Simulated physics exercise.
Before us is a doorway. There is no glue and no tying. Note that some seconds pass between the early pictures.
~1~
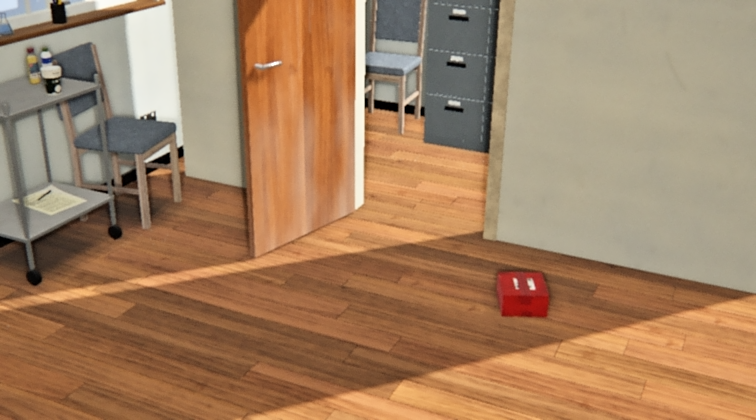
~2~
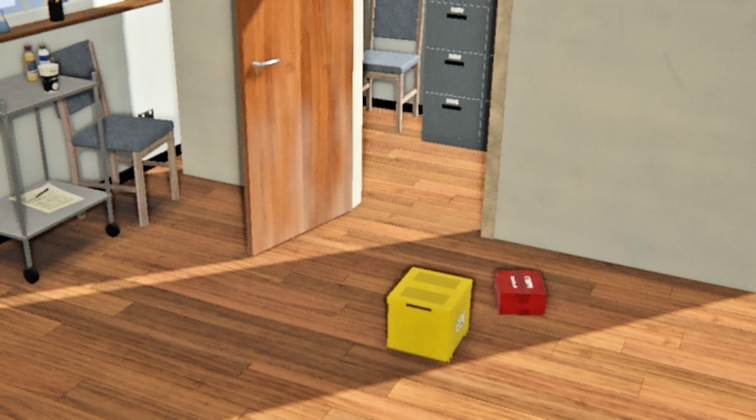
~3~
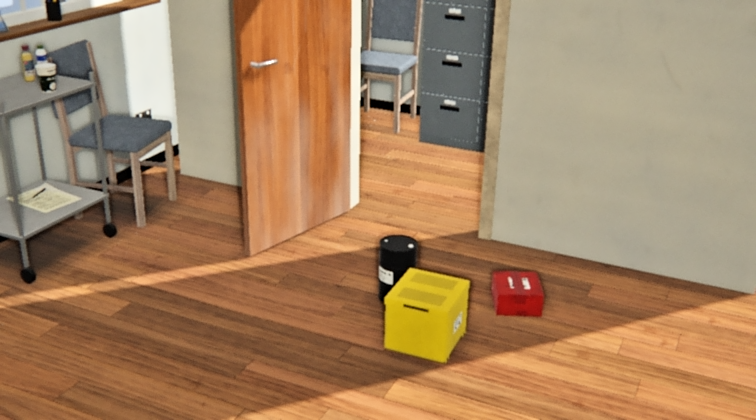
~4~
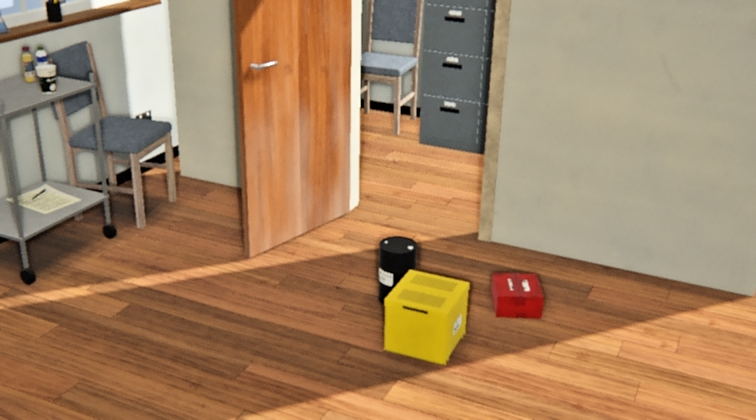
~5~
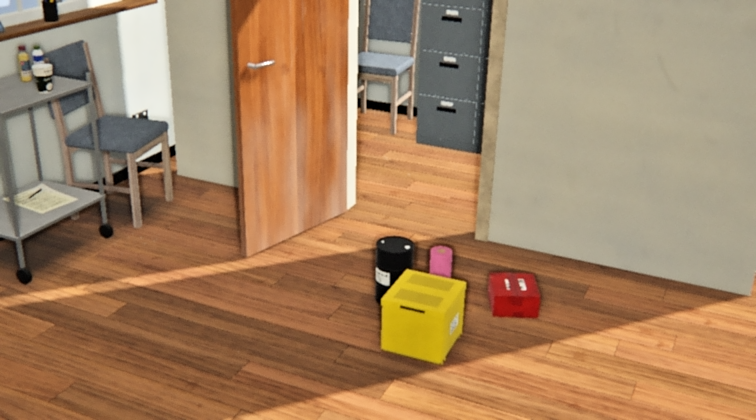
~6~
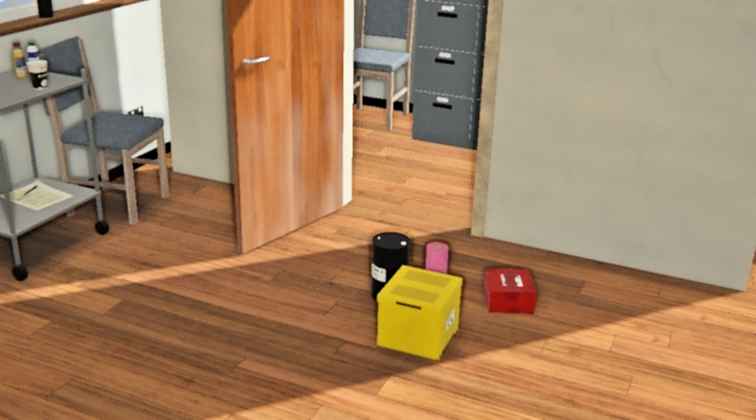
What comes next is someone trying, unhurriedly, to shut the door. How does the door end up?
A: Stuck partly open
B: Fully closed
(B) Fully closed.
Then, 1.20 s later than the last frame, open by 72°.
Then, 2.20 s later than the last frame, open by 32°.
When it is over, open by 0°; all 4 as before. End places, in pixels of the last picture, pink roll near (436, 272).
